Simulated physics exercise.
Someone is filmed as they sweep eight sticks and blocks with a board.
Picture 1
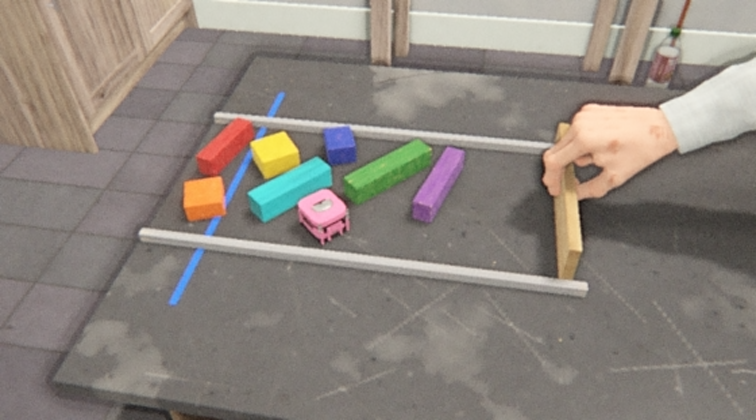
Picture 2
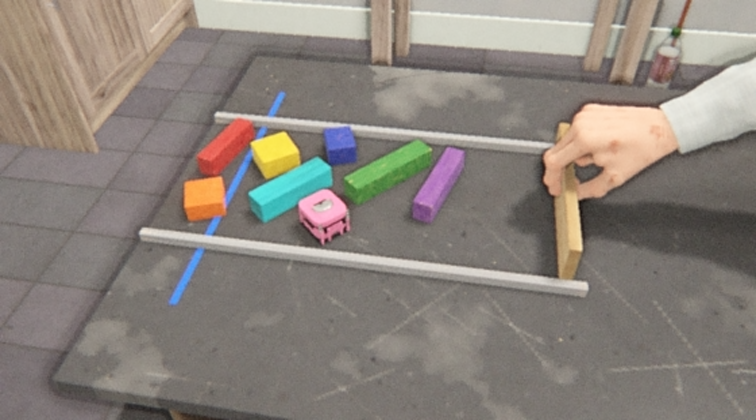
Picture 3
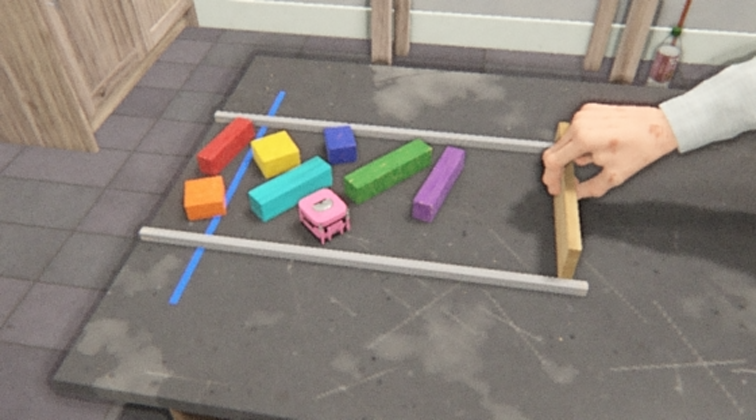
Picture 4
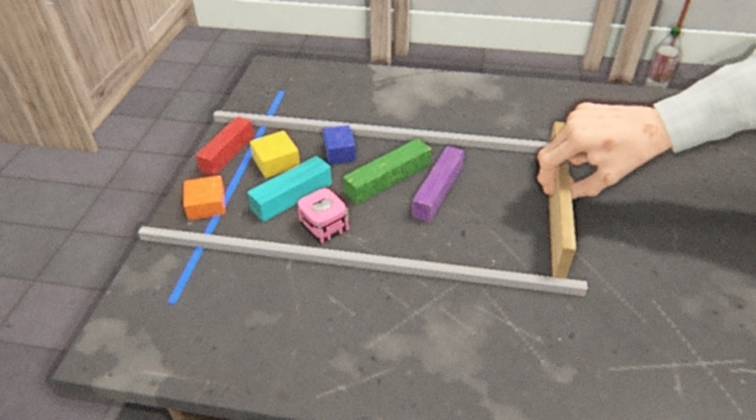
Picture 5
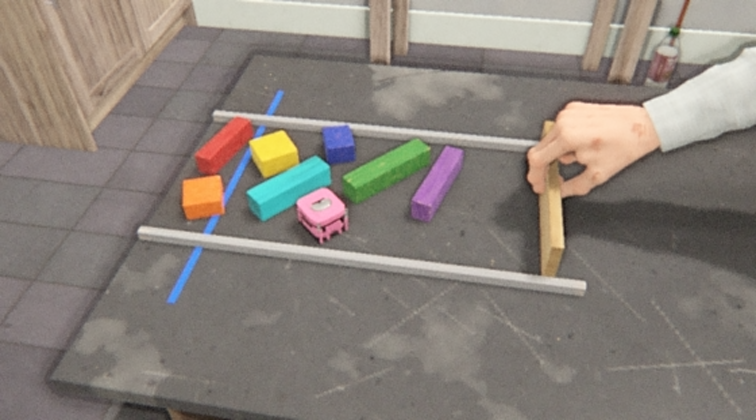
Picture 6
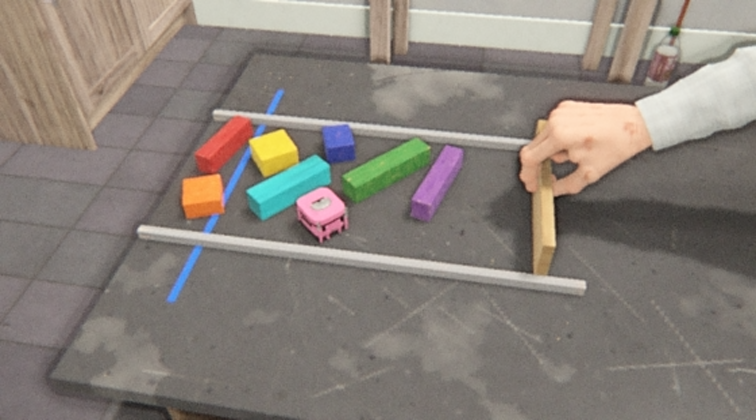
A hand held a wooden board upright at the right end of two rails, then slid it slightly left, while the colourful blocks and sticks and a small pink object between the rails stayed still.
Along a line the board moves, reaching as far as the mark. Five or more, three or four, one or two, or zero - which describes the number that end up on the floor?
That would be three or four.
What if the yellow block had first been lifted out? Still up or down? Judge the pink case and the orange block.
The pink case stays put; the orange block comes off.
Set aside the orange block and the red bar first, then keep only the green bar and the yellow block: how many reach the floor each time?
The first try gives 1, the second gives 1.
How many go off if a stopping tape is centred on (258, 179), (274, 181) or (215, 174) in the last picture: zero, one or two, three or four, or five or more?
Taken in the order given: 1 or 2, no fall at all, more than four.
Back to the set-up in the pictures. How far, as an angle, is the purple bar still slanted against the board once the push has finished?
It measures close to 0 degrees.
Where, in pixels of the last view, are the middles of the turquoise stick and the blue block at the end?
Look around (170, 190) for the first and around (209, 123) for the second.
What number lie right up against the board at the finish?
It's touching 2 at the end.
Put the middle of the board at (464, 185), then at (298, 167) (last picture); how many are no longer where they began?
I count 0 first and 8 after.
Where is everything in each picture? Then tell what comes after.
The first frame shows red bar (227, 146); orange block (205, 199); yellow block (275, 155); board (565, 197); tape (238, 179).
The second frame shows orange block (205, 199); green bar (389, 171).
The third frame shows yellow block (276, 154); blue block (340, 145).
The fourth frame shows red bar (226, 145); turquoise stick (291, 188).
The fifth frame shows orange block (204, 198); purple bar (438, 183).
The sixth frame shows red bar (225, 144); orange block (203, 197); yellow block (274, 153); board (542, 193); tape (236, 176).
A little later, none off yet; red bar at rest near (225, 144); orange block at rest near (203, 197); yellow block at rest near (274, 153).
Next, none off yet; red bar shifted a little near (204, 137); orange block shifted a little near (182, 193); yellow block shifted about its own width near (221, 149).
When it is over, the number that fall off is three or four; down, yellow block, orange block and red bar.
